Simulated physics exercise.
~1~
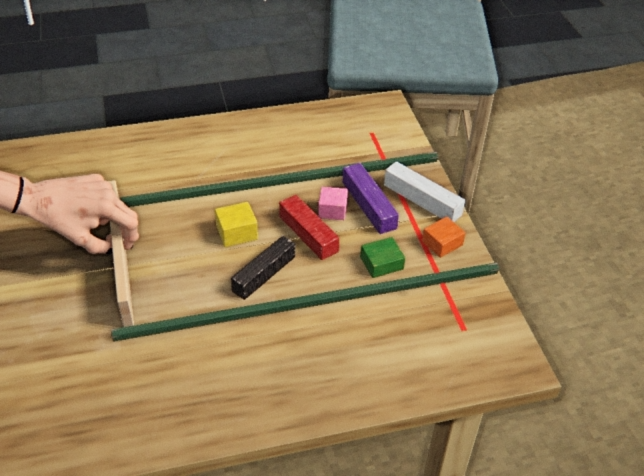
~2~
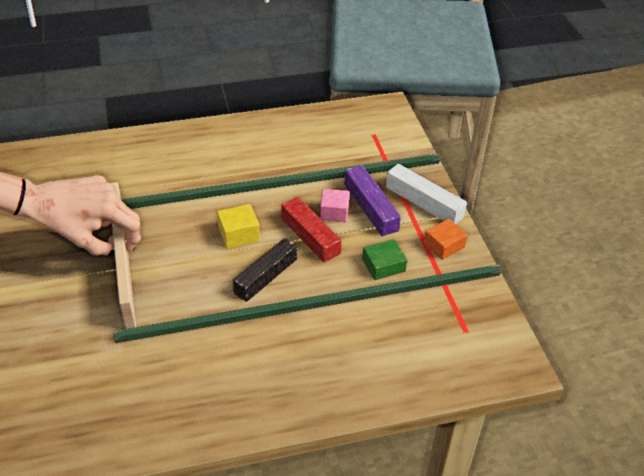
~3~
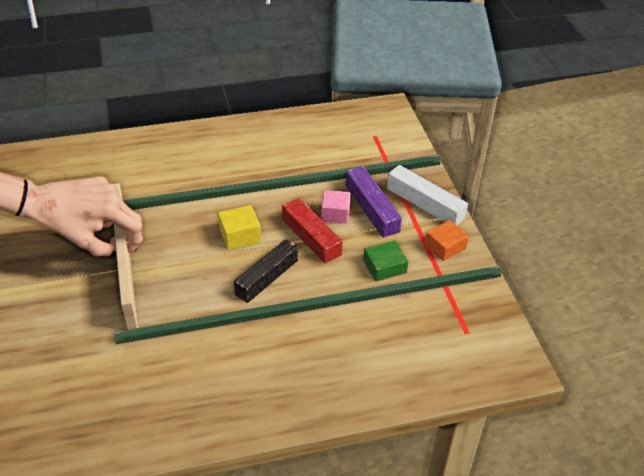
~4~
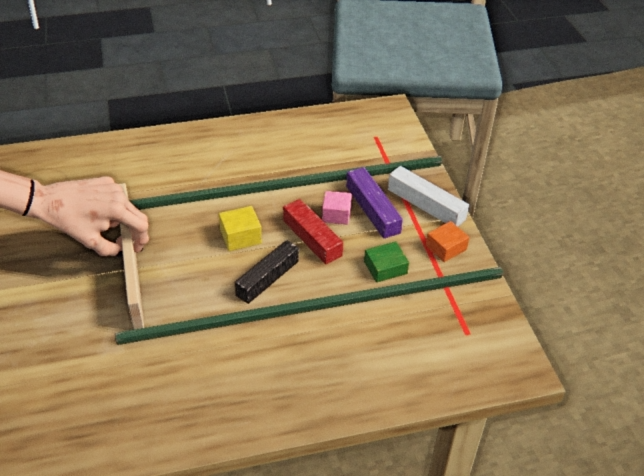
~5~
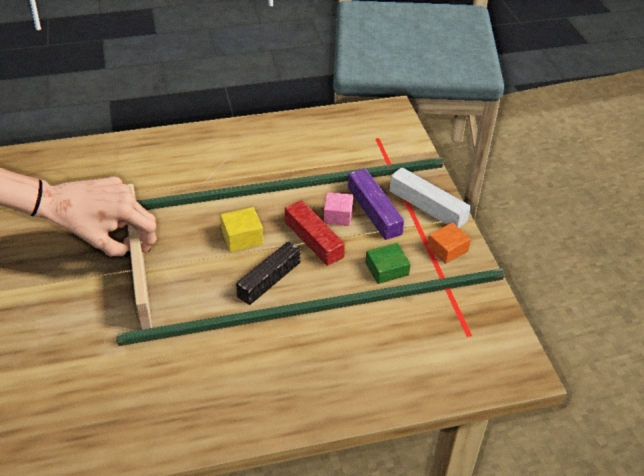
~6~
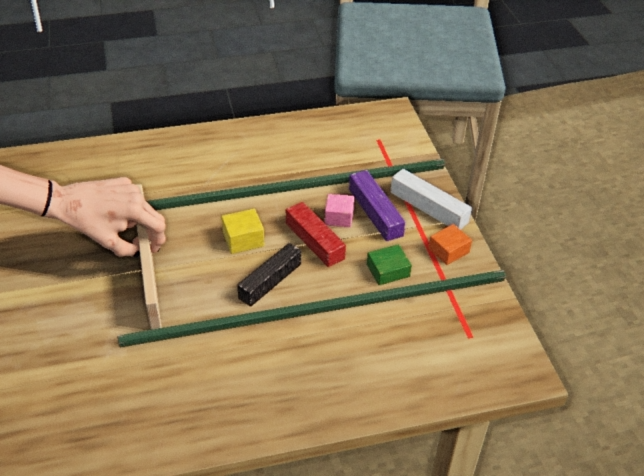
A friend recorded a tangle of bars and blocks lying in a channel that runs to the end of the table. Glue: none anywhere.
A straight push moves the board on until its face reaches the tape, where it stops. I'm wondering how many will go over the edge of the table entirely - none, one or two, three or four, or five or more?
I'd say three or four of them.
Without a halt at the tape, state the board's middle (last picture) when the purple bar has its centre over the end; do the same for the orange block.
The middle is at (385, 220) when it's the purple bar, and at (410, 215) when it's the orange block.
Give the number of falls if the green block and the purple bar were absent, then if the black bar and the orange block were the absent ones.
First try: 3 fallen; other try: 3.
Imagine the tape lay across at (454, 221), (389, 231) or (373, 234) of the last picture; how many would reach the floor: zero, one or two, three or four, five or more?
For each place: Five or more; one or two; either one or two.
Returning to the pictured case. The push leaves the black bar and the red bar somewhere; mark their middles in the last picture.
One is at about (440, 246), the other at about (459, 210).
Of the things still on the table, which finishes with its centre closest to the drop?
It's the red bar.
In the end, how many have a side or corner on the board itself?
It touches 2.
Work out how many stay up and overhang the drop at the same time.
I make it 0.
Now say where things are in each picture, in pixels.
White bar (423, 192); orange block (444, 237); purple bar (370, 198); board (120, 251); tape (412, 220), in the first frame.
Orange block (446, 239); green block (385, 260), in the second frame.
Purple bar (373, 201); black bar (267, 270), in the third frame.
White bar (427, 197); red bar (312, 231), in the fourth frame.
Orange block (449, 243); yellow block (242, 229), in the fifth frame.
White bar (430, 200); orange block (450, 245); purple bar (376, 205); board (146, 254); tape (419, 227), in the sixth frame.
Soon after, none off yet; white bar at rest near (430, 200); orange block at rest near (450, 245); purple bar at rest near (376, 205).
Then, none off yet; white bar moved a little near (443, 196); orange block at rest near (450, 245); purple bar moved a little near (413, 198).
By the end, the number that fall off is three or four; fallen, pink block, purple bar, orange block and white bar.
